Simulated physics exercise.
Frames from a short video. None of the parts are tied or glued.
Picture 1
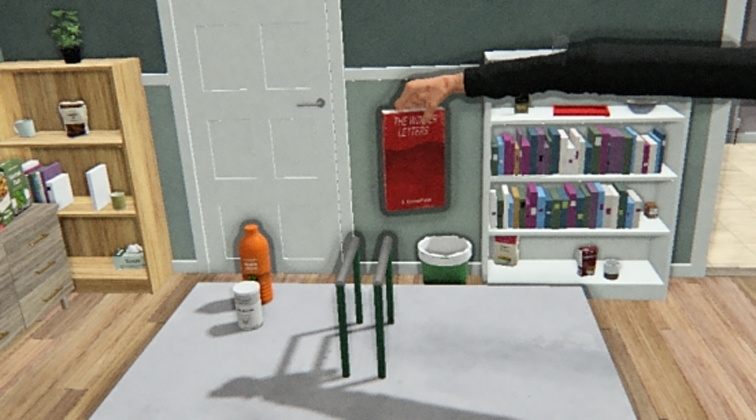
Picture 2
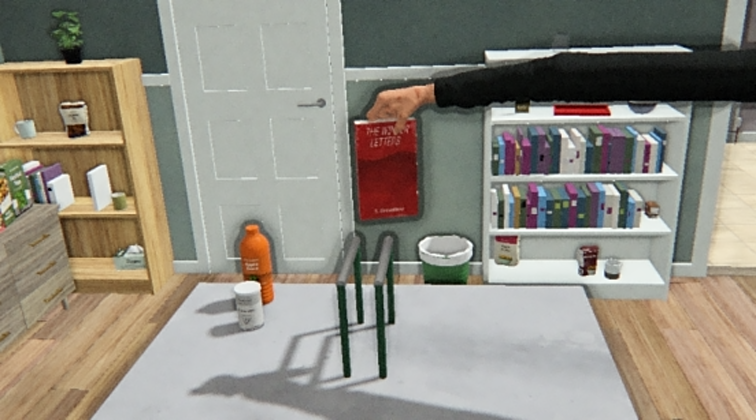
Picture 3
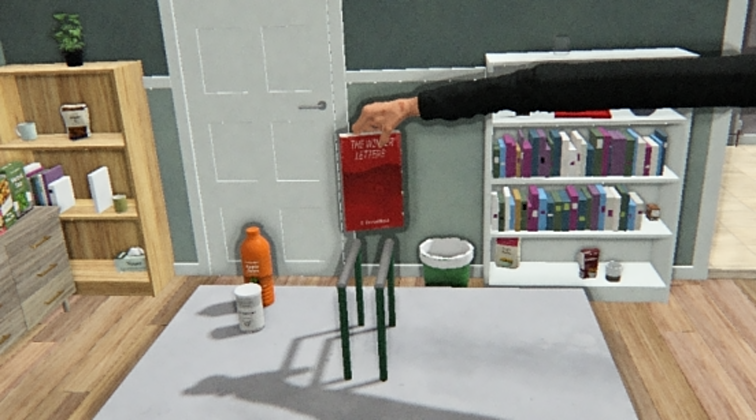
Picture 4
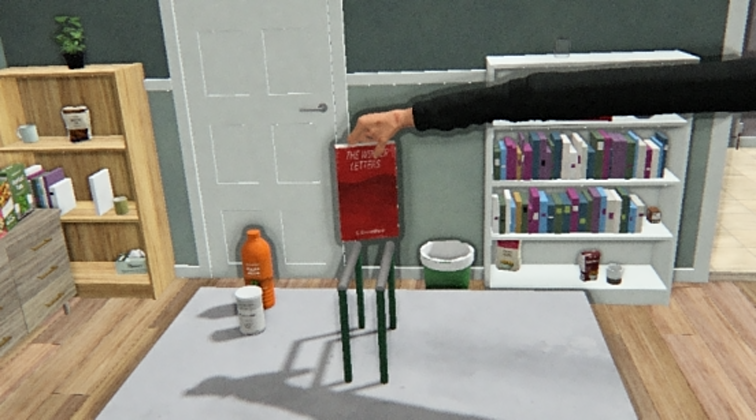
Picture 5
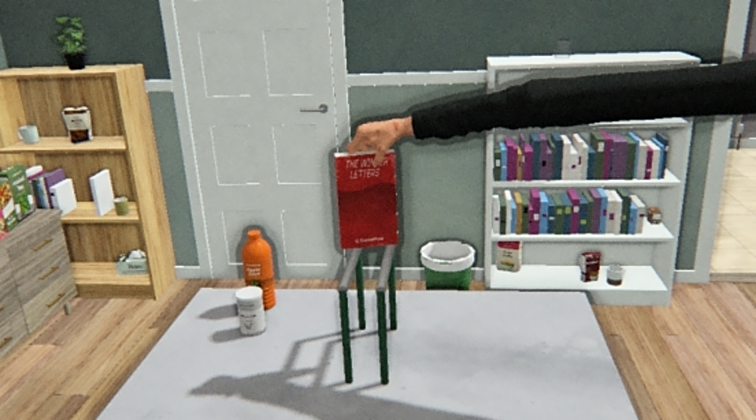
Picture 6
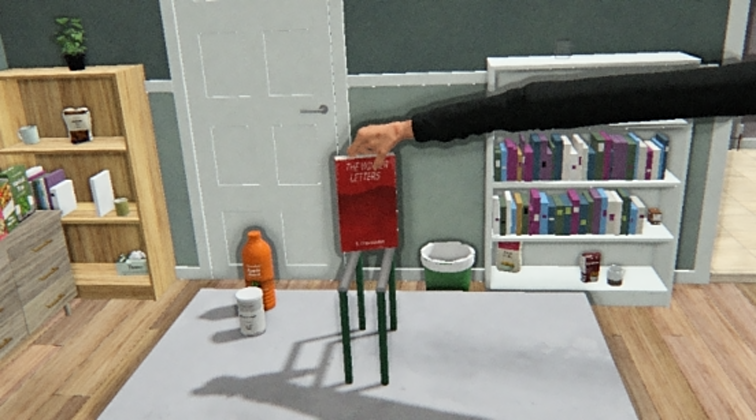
Red book held by a hand moving left and down above two parallel rails on a table, then staying nearly still.
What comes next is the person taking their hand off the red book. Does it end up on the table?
No.
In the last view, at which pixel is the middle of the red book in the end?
It winds up at roughly (368, 219).
Then, 0.10 s on from there, things are still on the move.
Then, 0.20 s on from there, red book shifted a little near (368, 219).
Then, 0.50 s on from there, red book resting near (368, 219).
In the end, moved from the start, red book; the other 2 unmoved. At the end, from the last picture's camera, red book near (368, 219). The book is caught.
